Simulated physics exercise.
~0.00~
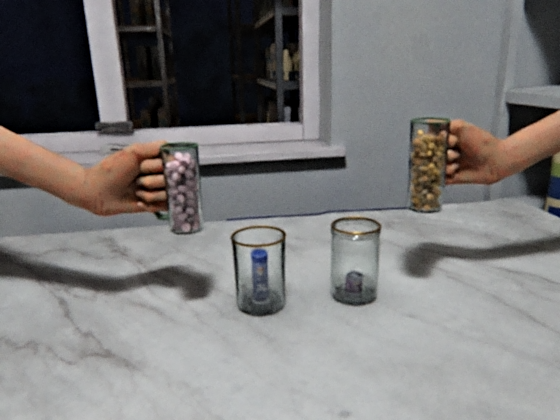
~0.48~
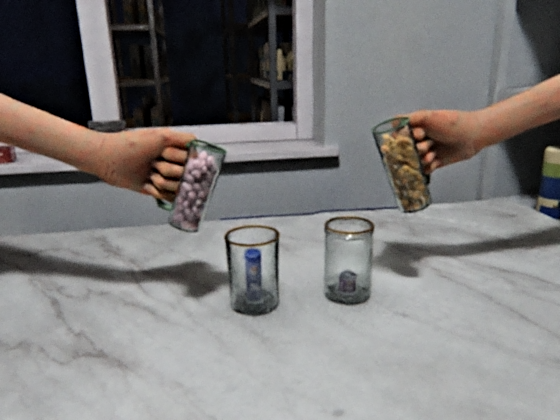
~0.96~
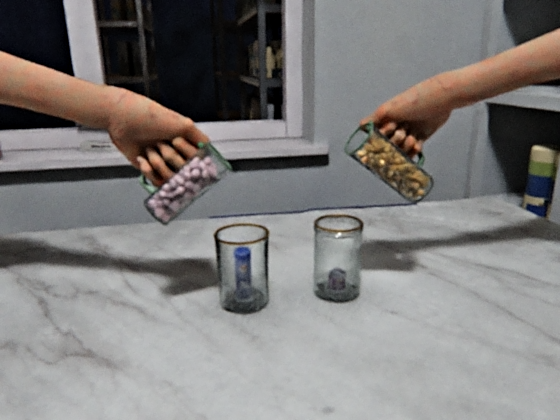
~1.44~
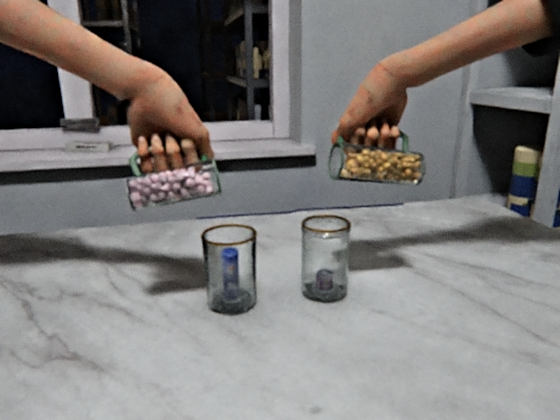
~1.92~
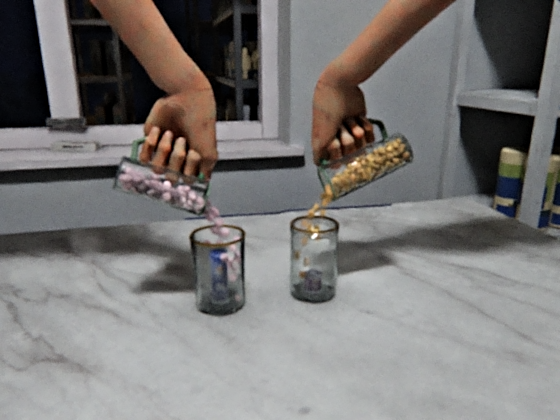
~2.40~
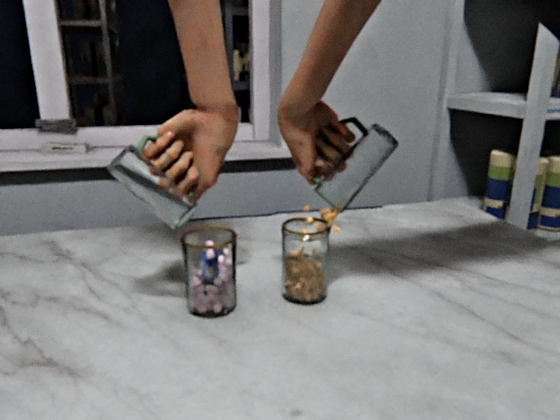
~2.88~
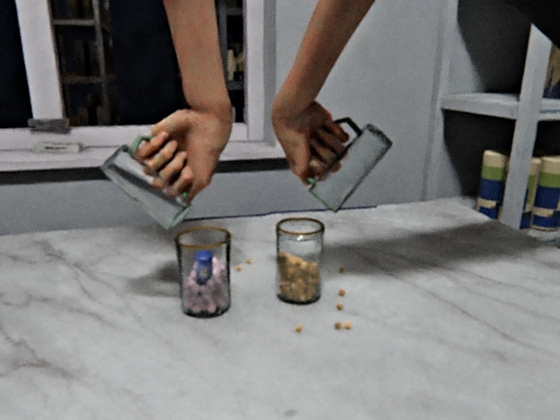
Two hands tipping cups of pink and golden pieces into glasses, leaving the left blue object showing and the right one covered.
